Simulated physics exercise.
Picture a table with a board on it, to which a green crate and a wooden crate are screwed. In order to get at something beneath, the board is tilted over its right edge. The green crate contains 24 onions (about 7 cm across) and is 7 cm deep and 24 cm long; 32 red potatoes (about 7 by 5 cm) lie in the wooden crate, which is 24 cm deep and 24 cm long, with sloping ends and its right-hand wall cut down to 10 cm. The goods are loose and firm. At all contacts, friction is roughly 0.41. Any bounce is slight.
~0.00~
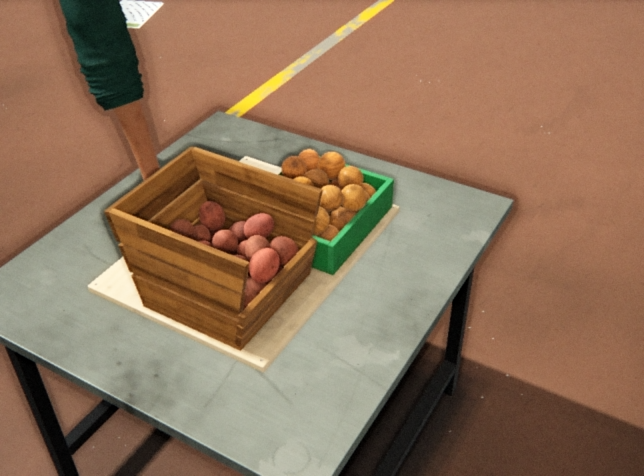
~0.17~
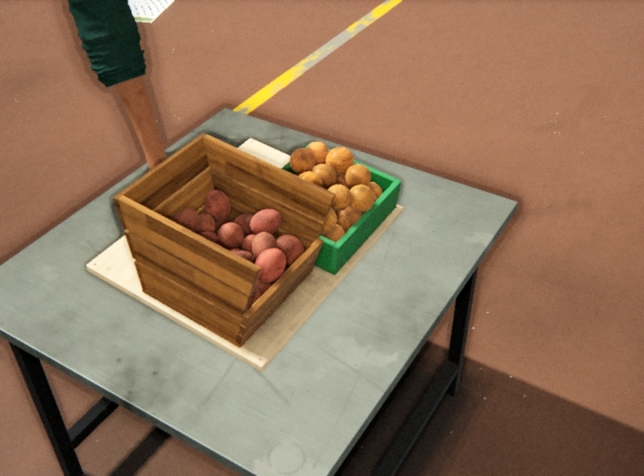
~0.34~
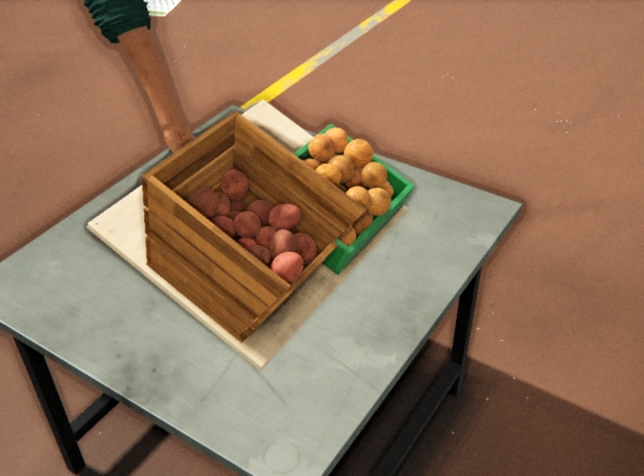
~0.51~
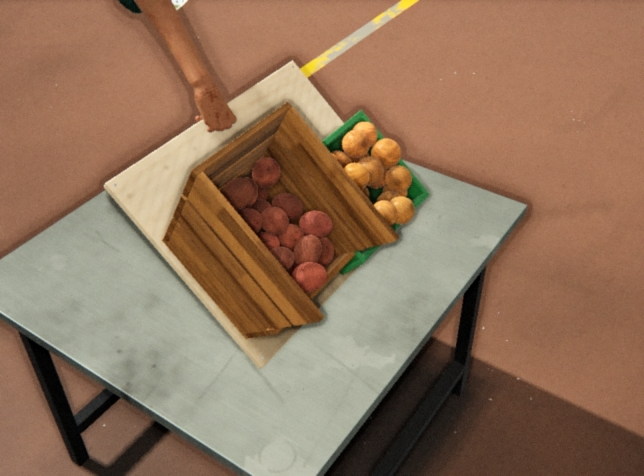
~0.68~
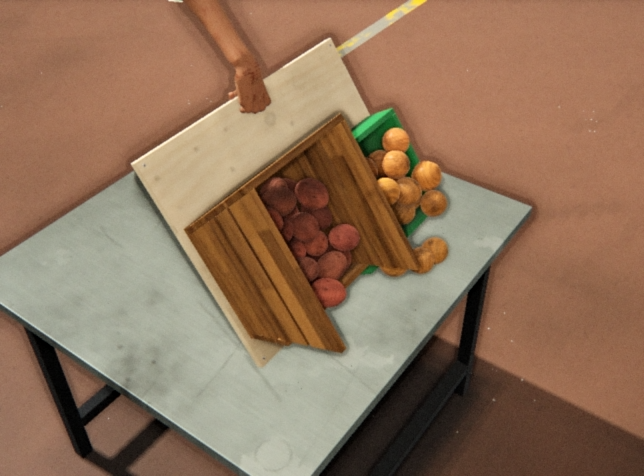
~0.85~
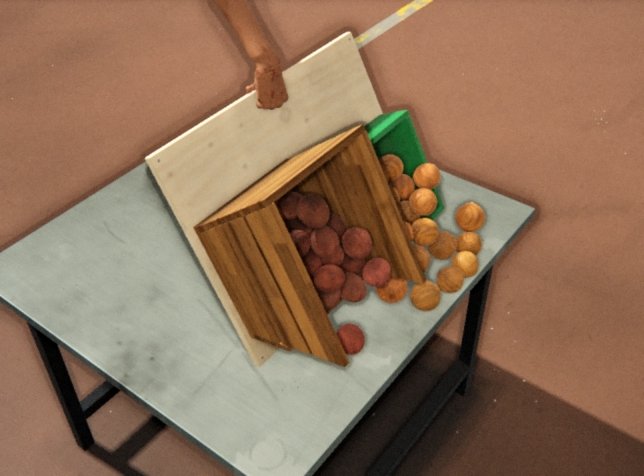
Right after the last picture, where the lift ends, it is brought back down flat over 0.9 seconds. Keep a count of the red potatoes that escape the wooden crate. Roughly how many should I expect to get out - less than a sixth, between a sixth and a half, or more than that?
Expect between a sixth and a half of them.
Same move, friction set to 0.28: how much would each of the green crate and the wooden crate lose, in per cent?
That would cost the green crate 50 and the wooden crate 40 per cent of the load.
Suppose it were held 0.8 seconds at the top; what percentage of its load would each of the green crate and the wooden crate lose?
Green crate 50%, wooden crate 40%.
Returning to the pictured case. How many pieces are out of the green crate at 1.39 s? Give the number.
Green crate - about 12 out by that time.
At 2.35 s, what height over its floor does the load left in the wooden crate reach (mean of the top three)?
It reaches close to 12 cm.
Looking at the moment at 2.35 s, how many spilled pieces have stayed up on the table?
The count is about 6.
After 1.09 s, tilt 51°; green crate 11 in, 13 out and wooden crate 22 in, 10 out.
After 1.39 s, tilt 22°; green crate 11 in, 13 out and wooden crate 20 in, 12 out.
After 1.81 s, tilt 0°; green crate 11 in, 13 out and wooden crate 20 in, 12 out.
When it is over (at 2.35 s), green crate 11 in, 13 out and wooden crate 20 in, 12 out. Asked share, 12 of 32, 38 per cent.
